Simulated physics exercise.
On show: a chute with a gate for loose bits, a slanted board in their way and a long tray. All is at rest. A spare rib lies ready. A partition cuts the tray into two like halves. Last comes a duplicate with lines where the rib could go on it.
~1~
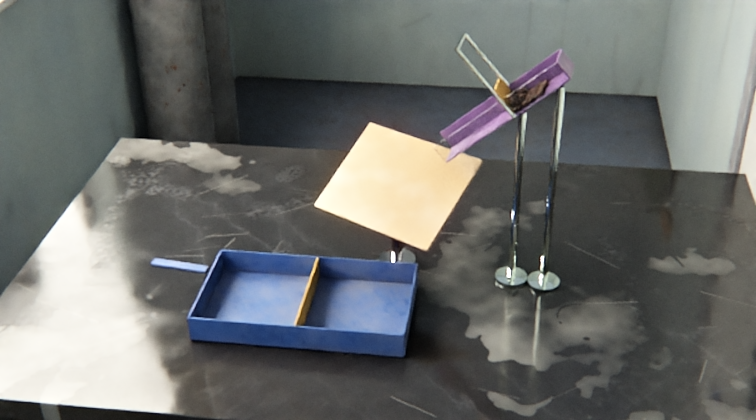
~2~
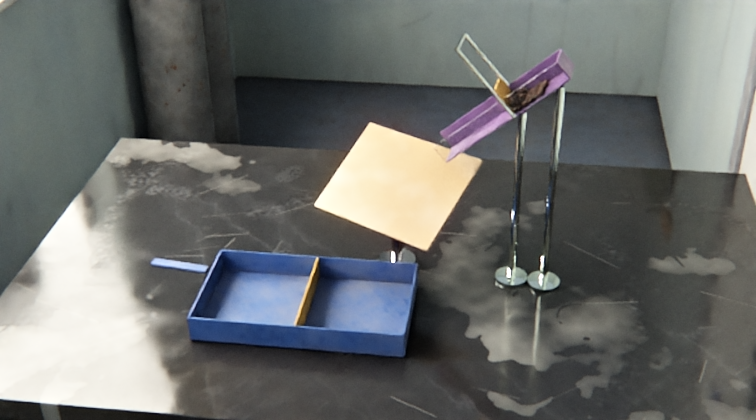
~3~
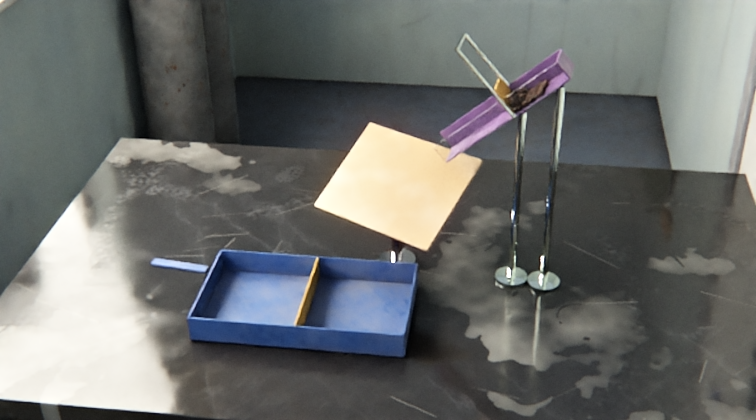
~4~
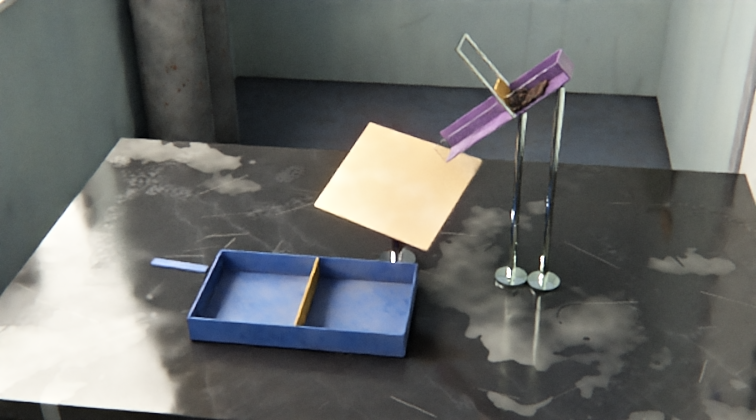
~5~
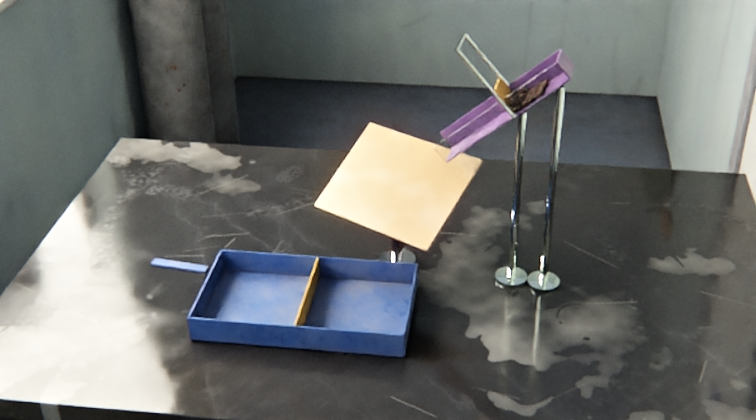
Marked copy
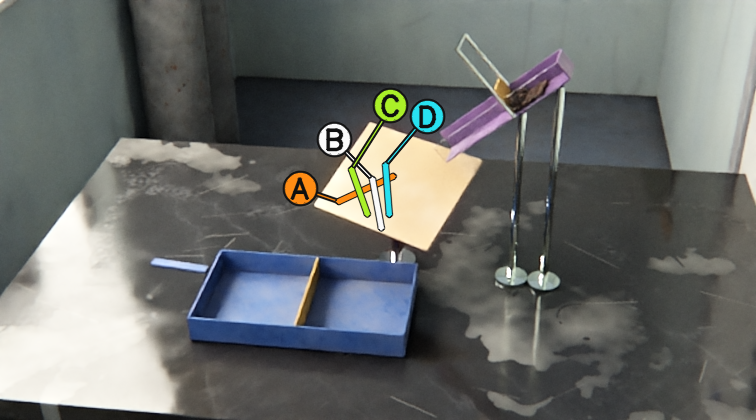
Nothing moves, and the camera stays fixed, looking down from a raised angle at a dark, scuffed tabletop with pale blotches in a grey-walled room. A purple chute holding a small dark load behind a gate slopes down to the left on two metal posts at the right, above a tilted tan board near the centre. In front sits a long blue tray with a yellowish divider, a flat blue strip lying to its left.
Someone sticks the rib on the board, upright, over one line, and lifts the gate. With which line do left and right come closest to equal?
Go for A.
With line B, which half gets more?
More lands on the right.
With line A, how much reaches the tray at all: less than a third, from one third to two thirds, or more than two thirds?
More than two thirds.
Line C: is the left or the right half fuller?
Right.
On the marked copy, line A from (393, 176) to (338, 201); line B from (372, 179) to (381, 228); line C from (351, 169) to (367, 214); line D from (385, 165) to (389, 214).
For line A, of what is caught, close to half in the left half, close to half in the right.
For line B, of what is caught, only a few in the left half, all but a few in the right.
For line C, of what is caught, only a few in the left half, all but a few in the right.
For line D, of what is caught, only a few in the left half, all but a few in the right.
